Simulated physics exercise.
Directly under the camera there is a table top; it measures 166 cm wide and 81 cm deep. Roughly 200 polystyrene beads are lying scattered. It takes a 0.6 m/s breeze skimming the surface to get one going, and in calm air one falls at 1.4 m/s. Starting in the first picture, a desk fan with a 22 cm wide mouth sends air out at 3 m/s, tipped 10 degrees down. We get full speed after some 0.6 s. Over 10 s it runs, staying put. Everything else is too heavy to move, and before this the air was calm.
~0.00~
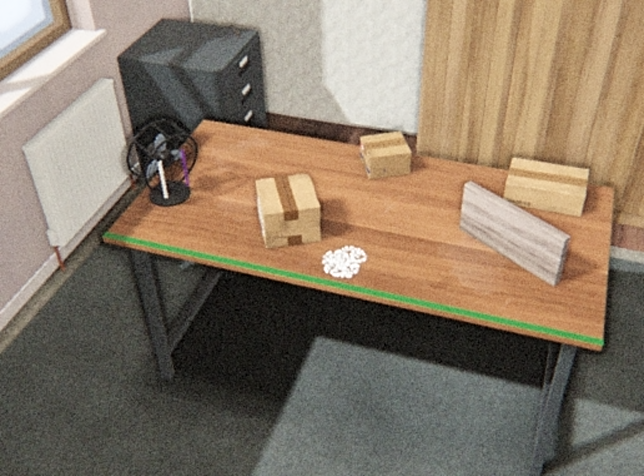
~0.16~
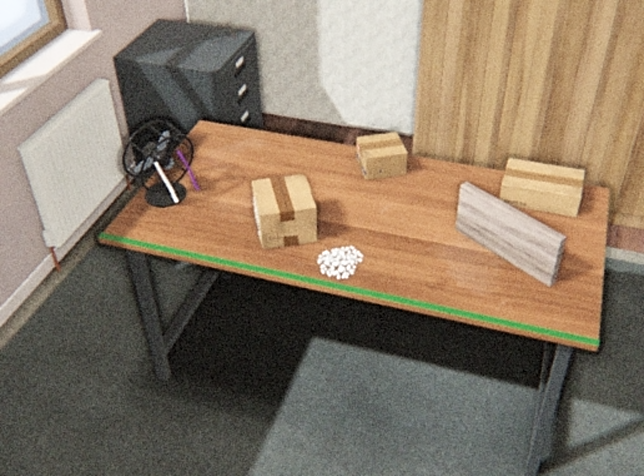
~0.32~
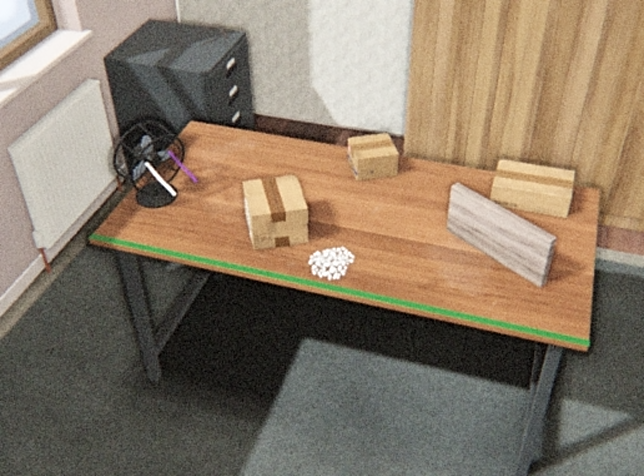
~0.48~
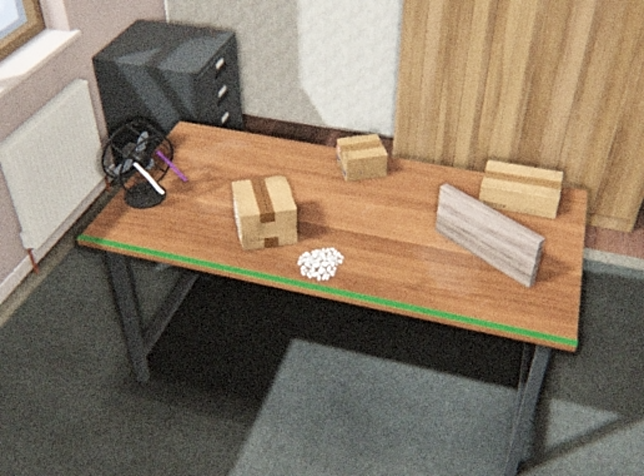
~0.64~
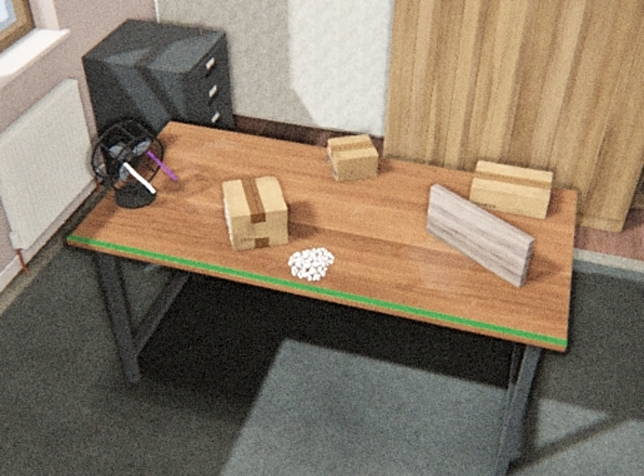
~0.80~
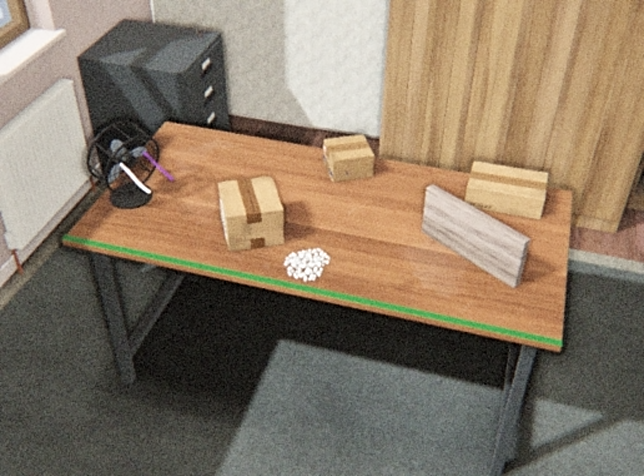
A small black desk fan stands at the left end of a brown wooden table, seen from above in a room with grey flooring. Three cardboard boxes, a greyish board at right and a scattering of white beads near the green front edge rest on the tabletop. The fan's blades turn while everything else stays put, and the camera drifts slightly, shifting the view leftward.
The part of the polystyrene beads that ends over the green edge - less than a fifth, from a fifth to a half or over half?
Over one half.
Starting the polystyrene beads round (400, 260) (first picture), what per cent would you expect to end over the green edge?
Then roughly 5 percent would end up there.
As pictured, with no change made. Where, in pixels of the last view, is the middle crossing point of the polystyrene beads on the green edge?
The middle crossing sits close to (262, 283) in the last picture.
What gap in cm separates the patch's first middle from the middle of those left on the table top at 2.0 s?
Around 0 cm from the start.
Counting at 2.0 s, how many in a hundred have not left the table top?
I'd put it near 100 per cent.
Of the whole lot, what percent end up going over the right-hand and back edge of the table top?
About 0 per cent right-hand, about 0 per cent back.
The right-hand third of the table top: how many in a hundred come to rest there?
I'd estimate around 0 per cent.
After 2.0 s, 100 % are on the move or not yet settled, 0 % are over the green edge; the middle of those still in play is near (301, 266).
After 3.2 s, 82 % are on the move or not yet settled, 28 % are over the green edge; the middle of those still in play is near (286, 275).
After 5.5 s, 17 % are on the move or not yet settled, 85 % are over the green edge.
After 10.0 s, at the end, 97 % are over the green edge.
